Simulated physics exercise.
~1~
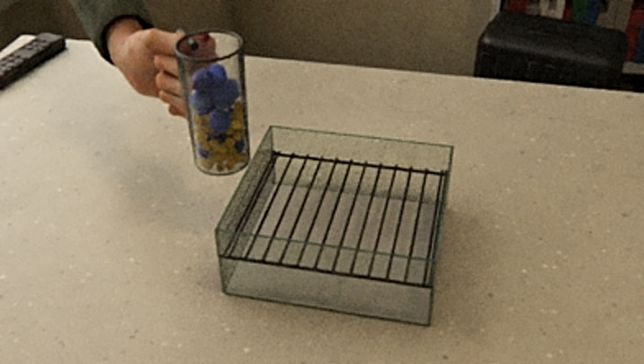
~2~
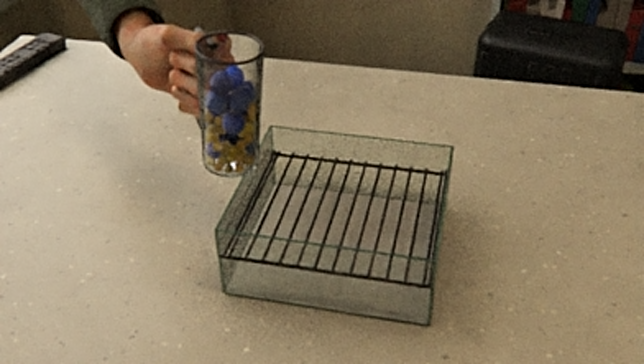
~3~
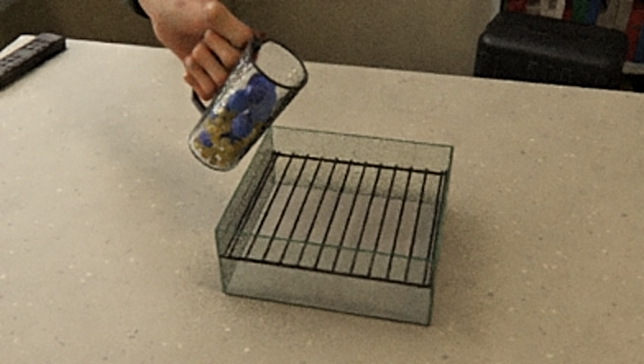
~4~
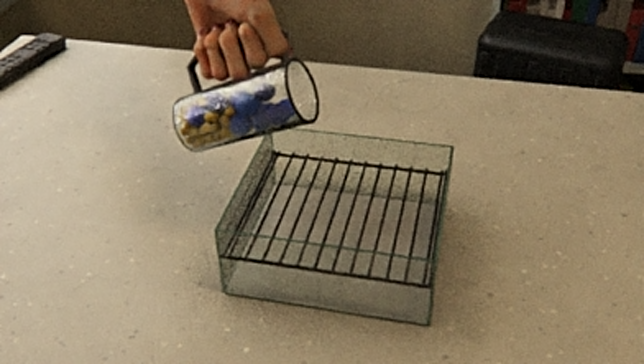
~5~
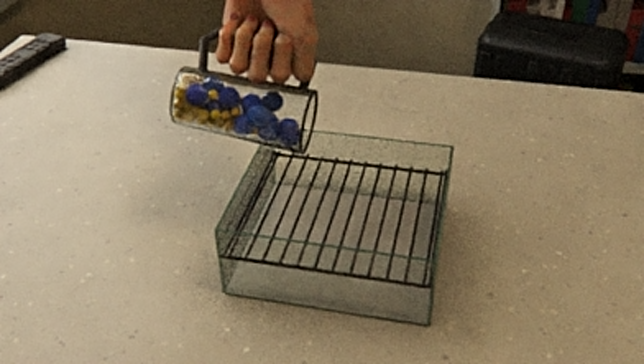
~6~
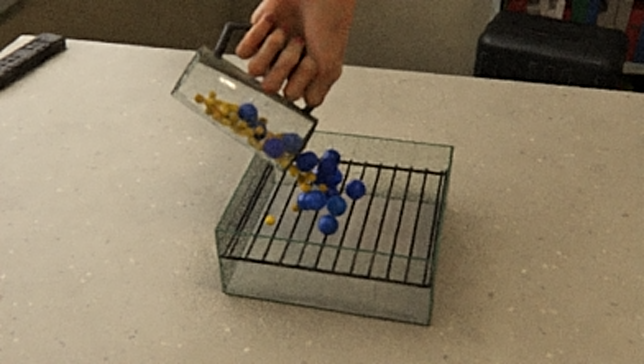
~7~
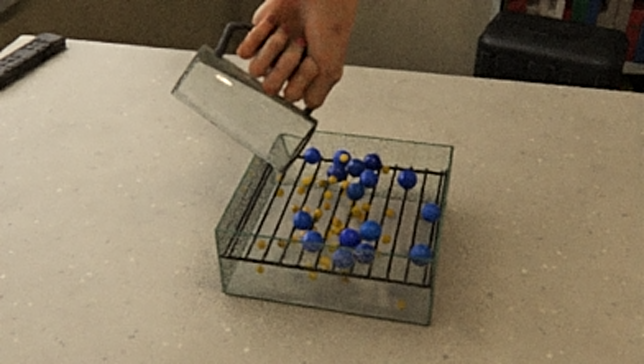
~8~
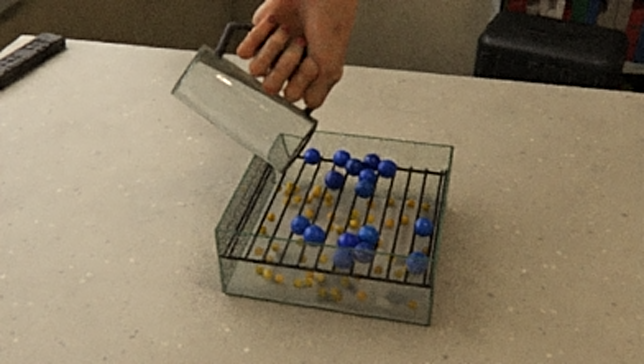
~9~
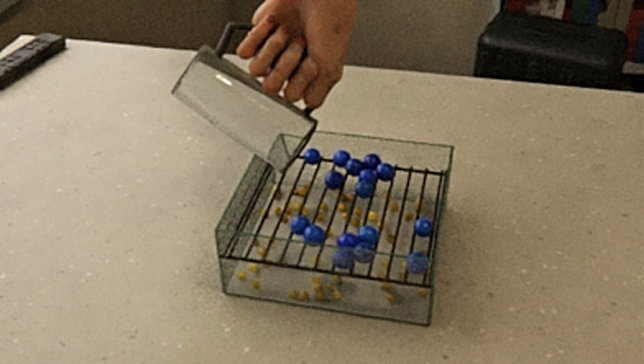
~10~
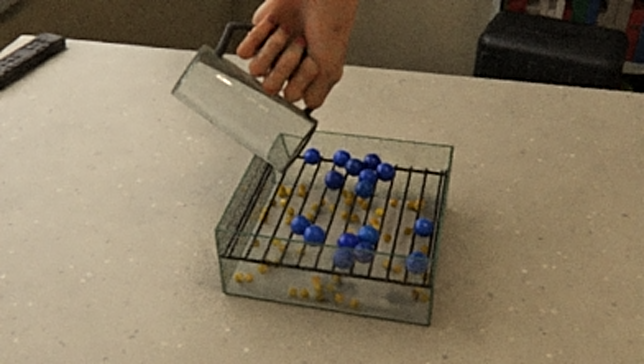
We see a hand move a clear cup of blue and yellow pieces rightward and tip it over a glass box with wires across it; the pieces pour out, and the blue ones stay on the wires while the yellow ones fall through to the bottom.
